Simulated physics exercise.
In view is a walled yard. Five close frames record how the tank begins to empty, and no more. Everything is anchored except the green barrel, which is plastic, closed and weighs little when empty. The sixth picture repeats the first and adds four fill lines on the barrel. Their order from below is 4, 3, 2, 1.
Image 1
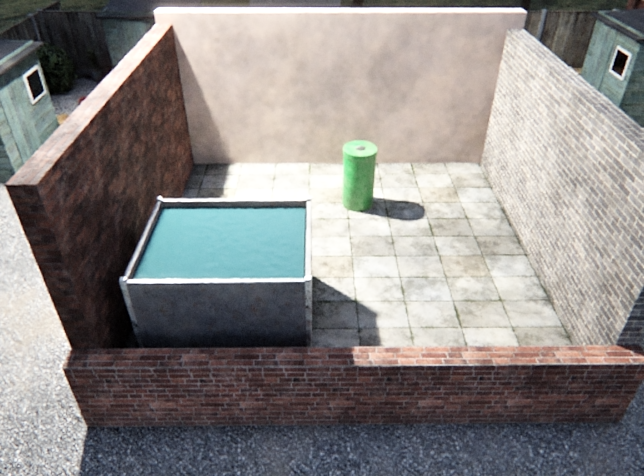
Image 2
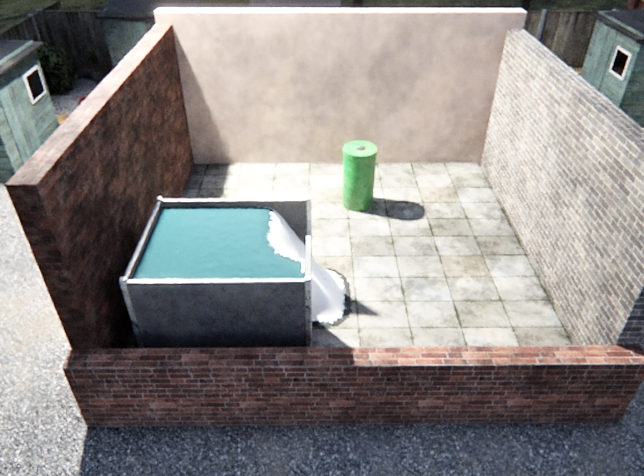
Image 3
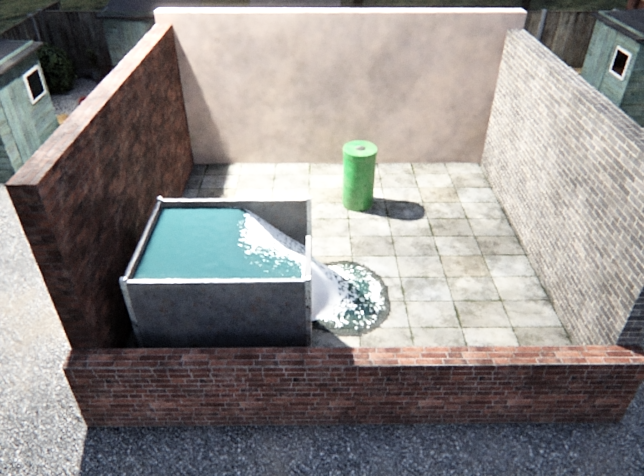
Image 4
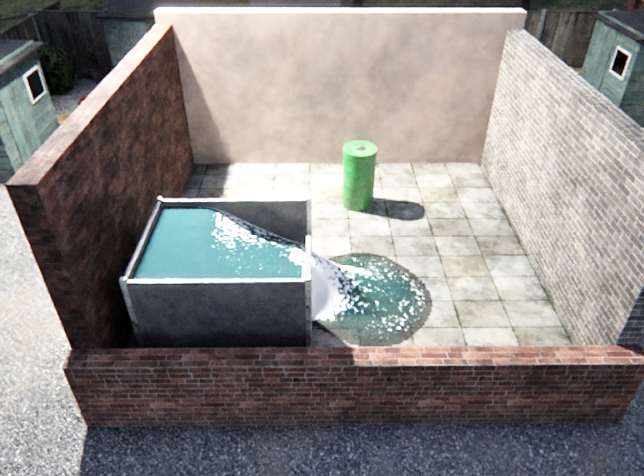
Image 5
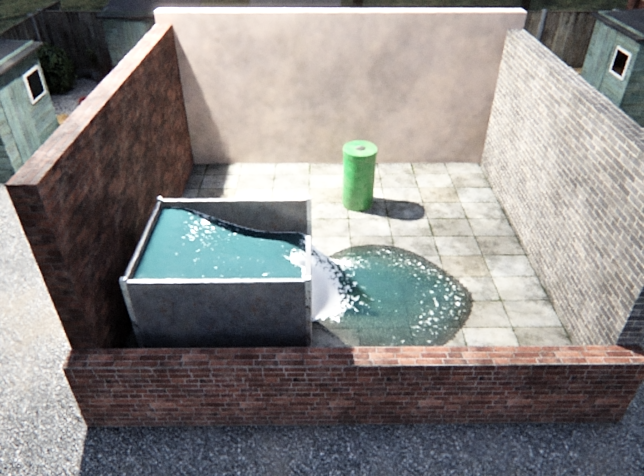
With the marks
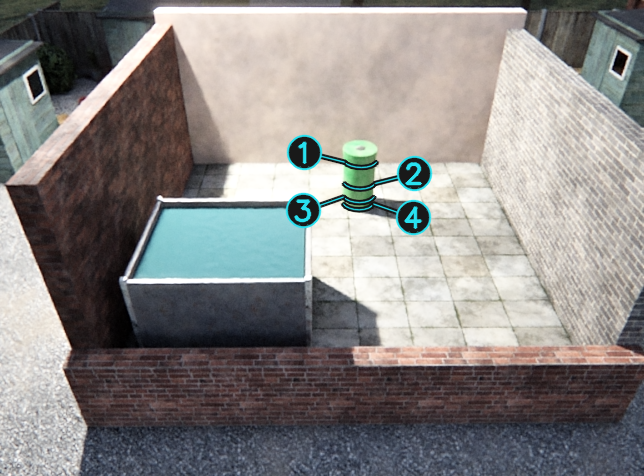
At the start, a full tank of teal water stands at the left of a walled yard, with a green barrel upright behind it to the right. Water then pours from the tank's right side in a white, foaming rush and spreads across the paving in a widening pool, while the barrel stays still.
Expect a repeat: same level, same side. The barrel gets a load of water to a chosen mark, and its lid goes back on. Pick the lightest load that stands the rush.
I would pick mark 3.
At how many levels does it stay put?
Three of them.
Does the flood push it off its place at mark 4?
Yes.
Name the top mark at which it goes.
Here it is mark 4.
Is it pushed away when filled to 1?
No, not at all.
On the marked copy, 1 at (361, 167); 2 at (360, 189); 3 at (359, 202); 4 at (359, 209); from the bottom up 4, 3, 2, 1.
With 1, it does not move.
With 2, it does not move.
With 3, it does not move.
With 4, it is pushed about twice its own width away.
